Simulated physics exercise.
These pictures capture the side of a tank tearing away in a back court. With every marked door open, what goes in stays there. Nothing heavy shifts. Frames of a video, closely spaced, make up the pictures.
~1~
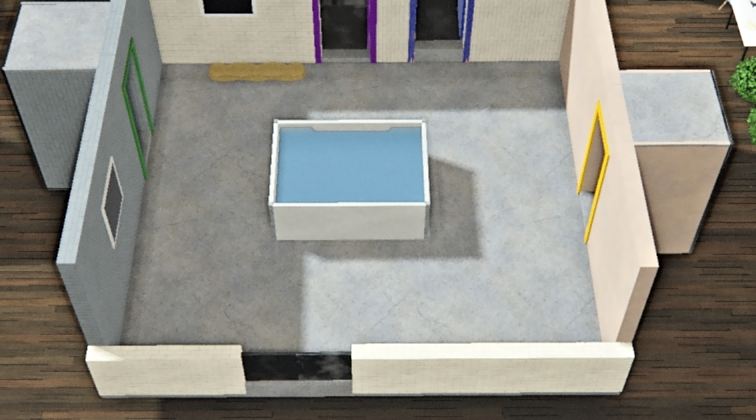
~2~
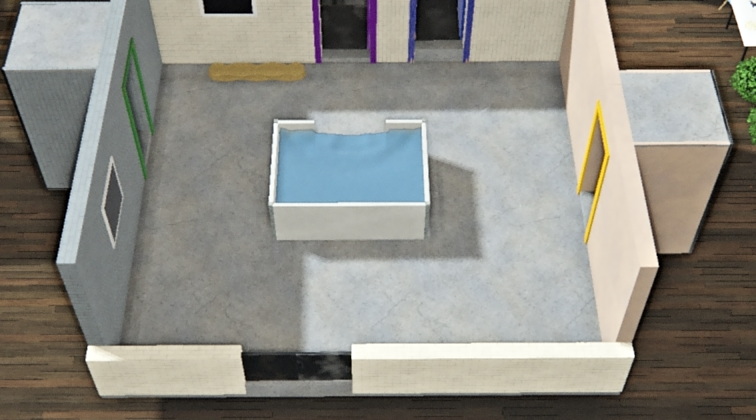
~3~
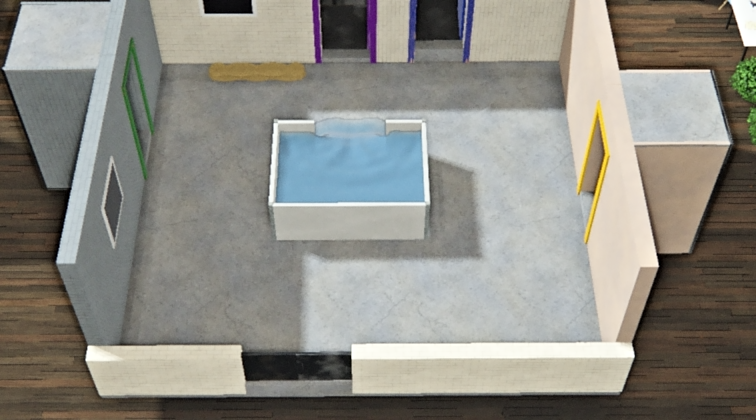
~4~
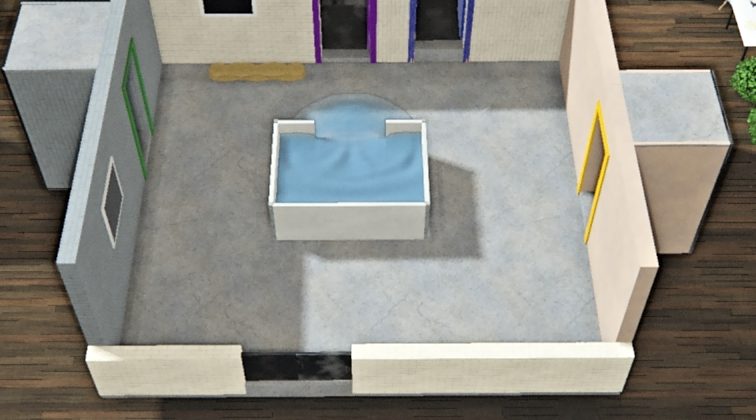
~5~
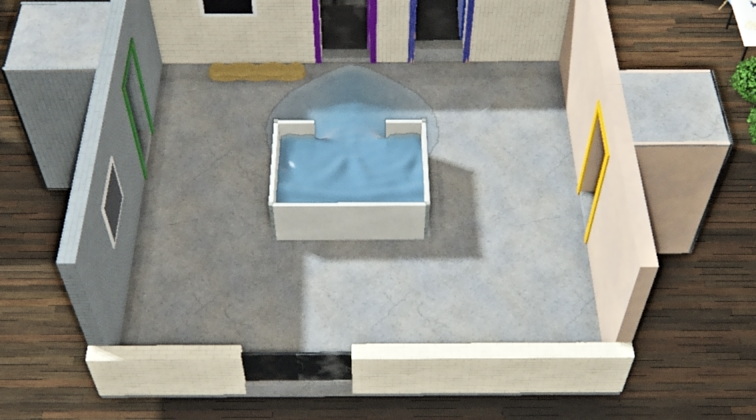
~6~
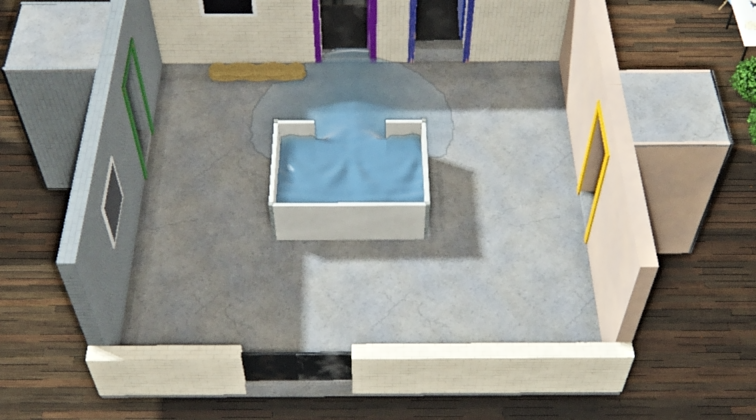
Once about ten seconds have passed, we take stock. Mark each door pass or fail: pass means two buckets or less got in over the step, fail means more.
Green door - pass, purple door - fail, blue door - pass, yellow door - pass.
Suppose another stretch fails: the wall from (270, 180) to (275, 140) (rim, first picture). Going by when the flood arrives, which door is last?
Answer: The yellow one.
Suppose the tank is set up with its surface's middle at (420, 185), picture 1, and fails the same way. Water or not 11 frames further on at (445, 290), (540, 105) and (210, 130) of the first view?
Log: No flood; flood; no flood.
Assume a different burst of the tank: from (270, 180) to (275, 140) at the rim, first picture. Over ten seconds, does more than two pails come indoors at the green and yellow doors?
Green: Over the line; yellow: Under the line.
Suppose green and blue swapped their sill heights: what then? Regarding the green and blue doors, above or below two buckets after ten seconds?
Looks like the green door stays within the limit and the blue door exceeds the limit.
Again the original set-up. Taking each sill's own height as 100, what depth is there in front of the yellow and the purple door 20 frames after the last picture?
Readings, in sequence: 30 percent and 240 percent.
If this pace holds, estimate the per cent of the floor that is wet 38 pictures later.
It works out to about 80 in a hundred.
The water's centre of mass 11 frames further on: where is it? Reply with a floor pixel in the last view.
Close to pixel (351, 149).
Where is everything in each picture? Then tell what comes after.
The tank at (350, 165) is whole and still, in the first picture.
The front is at a hidden place, out from the gap on the tank's far side, in the second picture.
Water pours out on the tank's far side and has run to a hidden place, in the third picture.
Water pours out on the tank's far side and has run to (371, 98), in the fourth picture.
Water pours out on the tank's far side and has run to (351, 67), in the fifth picture.
The front is at (367, 51), out from the gap on the tank's far side, in the sixth picture.
A moment on, water covers 20 % of the floor; the green door not reached, the purple door far over two buckets in, the blue door wet at the sill, nothing in, the yellow door not reached.
Next, water covers 25 % of the floor; the green door not reached, the purple door far over two buckets in, the blue door wet at the sill, nothing in, the yellow door not reached.
Then, water covers 40 % of the floor; the green door wet at the sill, nothing in, the purple door far over two buckets in, the blue door wet at the sill, nothing in, the yellow door wet at the sill, nothing in.
Later, water covers 80 % of the floor; the green door wet at the sill, nothing in, the purple door far over two buckets in, the blue door wet at the sill, nothing in, the yellow door wet at the sill, nothing in.
In the end, water covers 95 % of the floor; the green door wet at the sill, nothing in, the purple door far over two buckets in, the blue door wet at the sill, nothing in, the yellow door wet at the sill, nothing in.
